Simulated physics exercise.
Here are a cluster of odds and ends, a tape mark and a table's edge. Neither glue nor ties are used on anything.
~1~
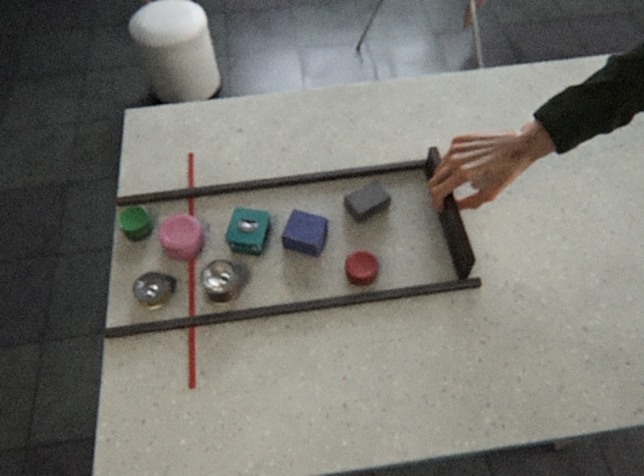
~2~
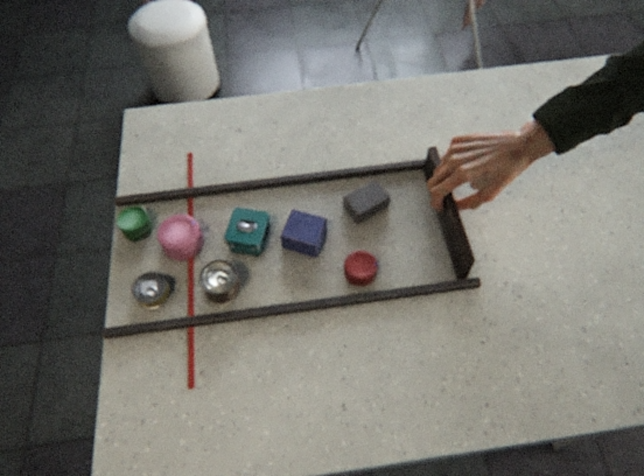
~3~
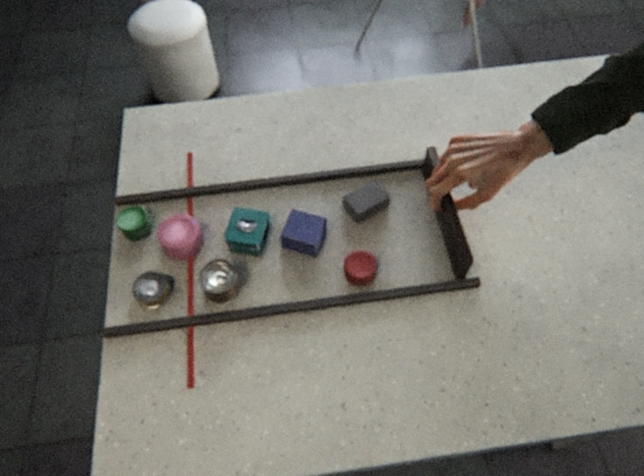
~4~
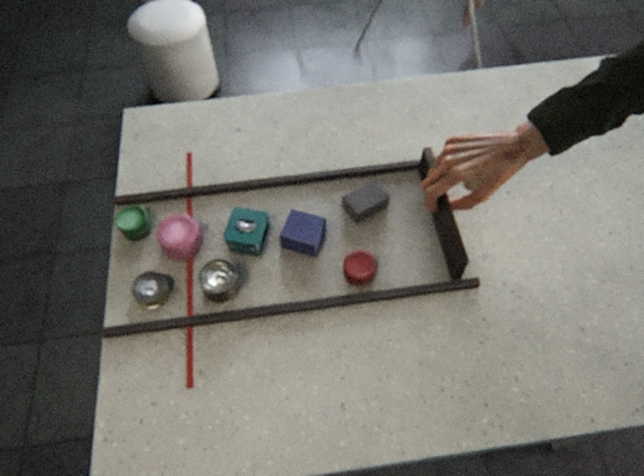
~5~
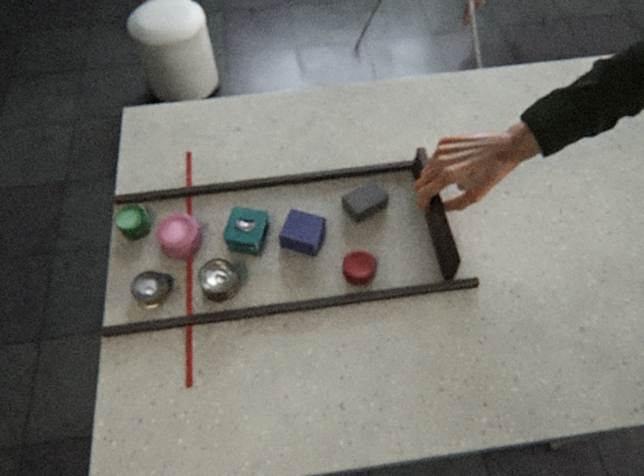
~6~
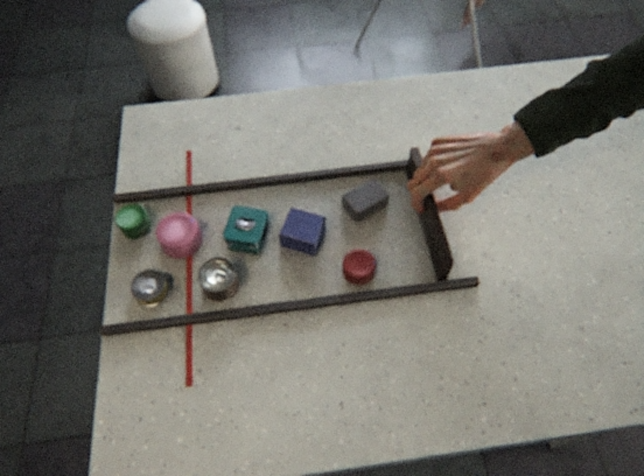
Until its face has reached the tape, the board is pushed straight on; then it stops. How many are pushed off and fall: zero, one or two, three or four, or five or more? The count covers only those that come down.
Ha, one or two come down.
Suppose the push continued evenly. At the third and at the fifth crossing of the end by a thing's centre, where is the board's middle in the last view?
I'd put the first at about (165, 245) and the next at about (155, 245).
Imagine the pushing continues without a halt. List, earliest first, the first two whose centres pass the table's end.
Order, earliest first: Pink lid, yellow pot.
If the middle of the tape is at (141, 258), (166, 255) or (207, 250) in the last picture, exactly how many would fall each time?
Down on the floor: 5, 2 and 0.
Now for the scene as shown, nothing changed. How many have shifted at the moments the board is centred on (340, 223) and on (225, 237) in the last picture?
The count reaches 2 first and 8 second.
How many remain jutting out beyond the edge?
1, I think.
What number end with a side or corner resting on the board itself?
It ends up touching 3.
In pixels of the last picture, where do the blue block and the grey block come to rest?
Answer: First (168, 256), after that (168, 217).
Early on, none off yet; green tub at rest near (134, 221); yellow pot at rest near (150, 288); pink lid at rest near (180, 235).
A while later, none off yet; green tub travelled a little near (121, 217); yellow pot moving near (142, 288); pink lid travelled about its own width near (133, 242).
Finally, the number that fall off is one or two; lost, pink lid and yellow pot.
